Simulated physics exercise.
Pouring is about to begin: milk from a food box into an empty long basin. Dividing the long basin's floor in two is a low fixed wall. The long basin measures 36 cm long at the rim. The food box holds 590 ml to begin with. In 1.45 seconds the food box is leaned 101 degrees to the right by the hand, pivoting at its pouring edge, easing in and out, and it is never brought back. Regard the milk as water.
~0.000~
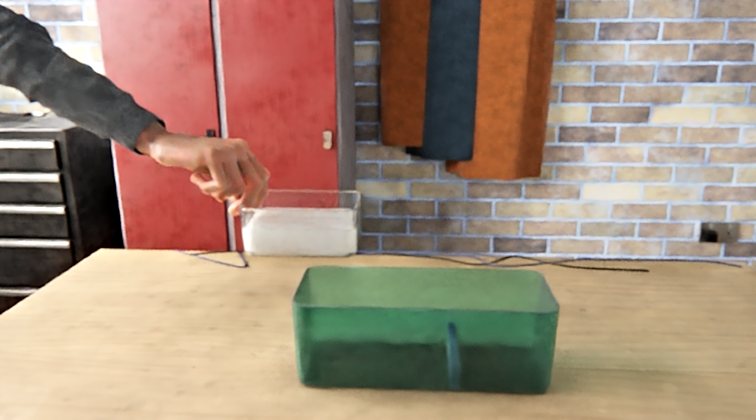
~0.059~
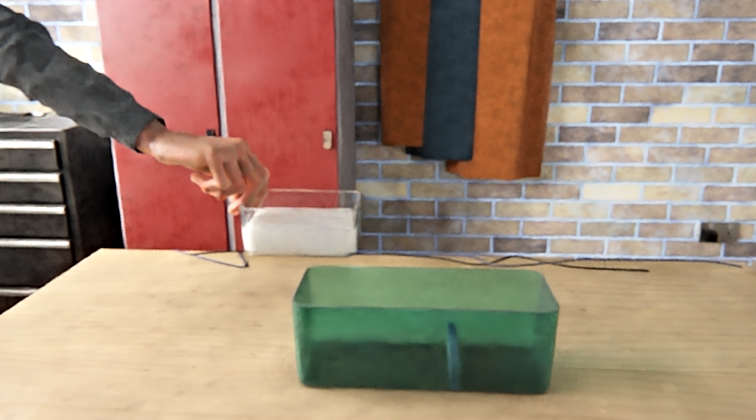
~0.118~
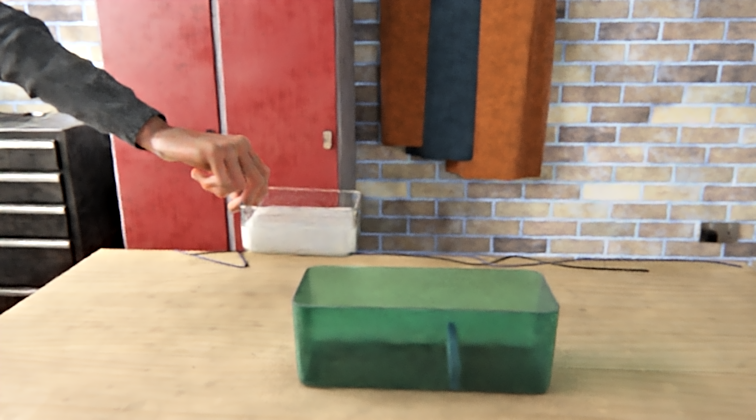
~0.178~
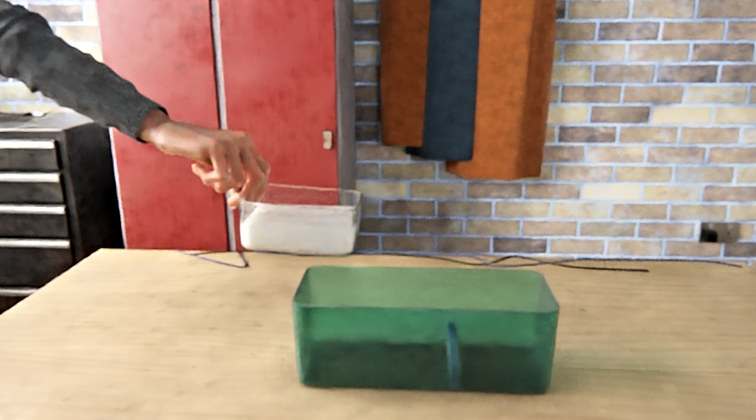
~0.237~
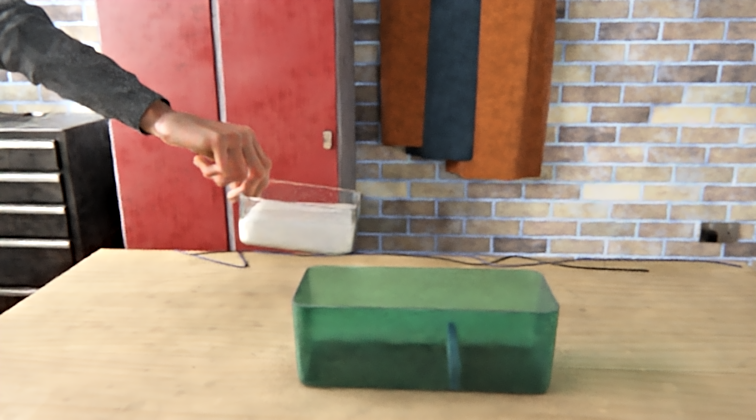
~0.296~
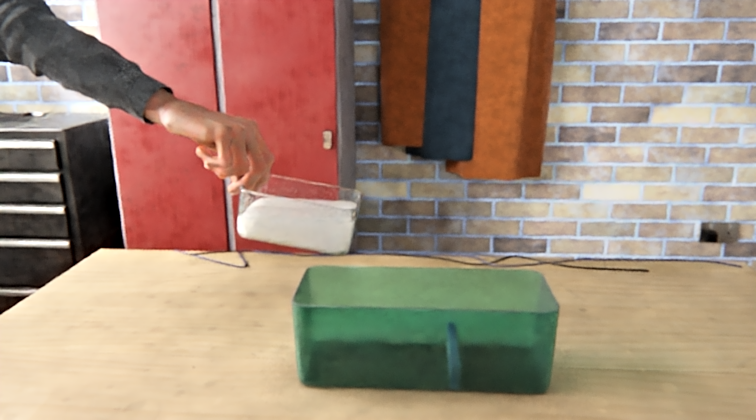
We see a hand above a clear box of white liquid, behind an empty green long basin on a wooden table; the box rests level at first, then the hand gradually leans it slightly to the right.
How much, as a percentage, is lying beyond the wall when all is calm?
Around 8 per cent lies beyond the wall.
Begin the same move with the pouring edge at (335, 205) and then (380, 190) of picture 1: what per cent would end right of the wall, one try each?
10 then 50 %.
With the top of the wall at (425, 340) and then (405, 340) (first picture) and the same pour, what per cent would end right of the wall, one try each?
Roughly 60 per cent, then 85 per cent.
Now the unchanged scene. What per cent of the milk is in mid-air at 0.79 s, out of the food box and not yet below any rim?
About 34 per cent.
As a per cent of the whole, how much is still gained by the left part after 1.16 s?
Around 20 in a hundred.
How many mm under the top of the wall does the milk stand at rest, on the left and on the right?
On the left it's about 18 mm; on the right, about 32 mm.
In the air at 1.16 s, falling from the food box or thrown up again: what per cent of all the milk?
Near 14 percent.
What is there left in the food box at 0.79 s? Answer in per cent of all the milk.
Some 58 % of it is still there.
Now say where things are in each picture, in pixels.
In the first frame, it leans 0°; its right rim is at (359, 202); the milk meets the walls at (252, 216) and (358, 217); the long basin's rim runs from (300, 285) to (550, 291); the wall's top is at (453, 343).
In the second frame, it leans 0°; its right rim is at (359, 202); the milk meets the walls at (252, 216) and (358, 217).
In the third frame, it leans 2°; its right rim is at (359, 202); the milk meets the walls at (252, 214) and (357, 216).
In the fourth frame, it leans 4°; its right rim is at (359, 202); the milk meets the walls at (252, 213) and (357, 214).
In the fifth frame, it leans 7°; its right rim is at (359, 203); the milk meets the walls at (251, 210) and (356, 212).
In the sixth frame, it leans 10°; its right rim is at (359, 203); the milk meets the walls at (249, 206) and (356, 210).
Then, 0.79 s in, the tilt is 58° and 58 per cent is still to pour, 8 is left of the wall and 0 right of it.
Then, 1.16 s in, the tilt is 91° and 13 per cent is still to pour, 70 is left of the wall and 5 right of it.
Then, 1.54 s in, the tilt is 101° and 0 per cent is still to pour, 89 is left of the wall and 7 right of it.
Then, 1.95 s in, the tilt is 101° and 0 per cent is still to pour, 90 is left of the wall and 8 right of it.
Finally, 90 per cent lies left of the wall, 8 right of it and 1 outside.
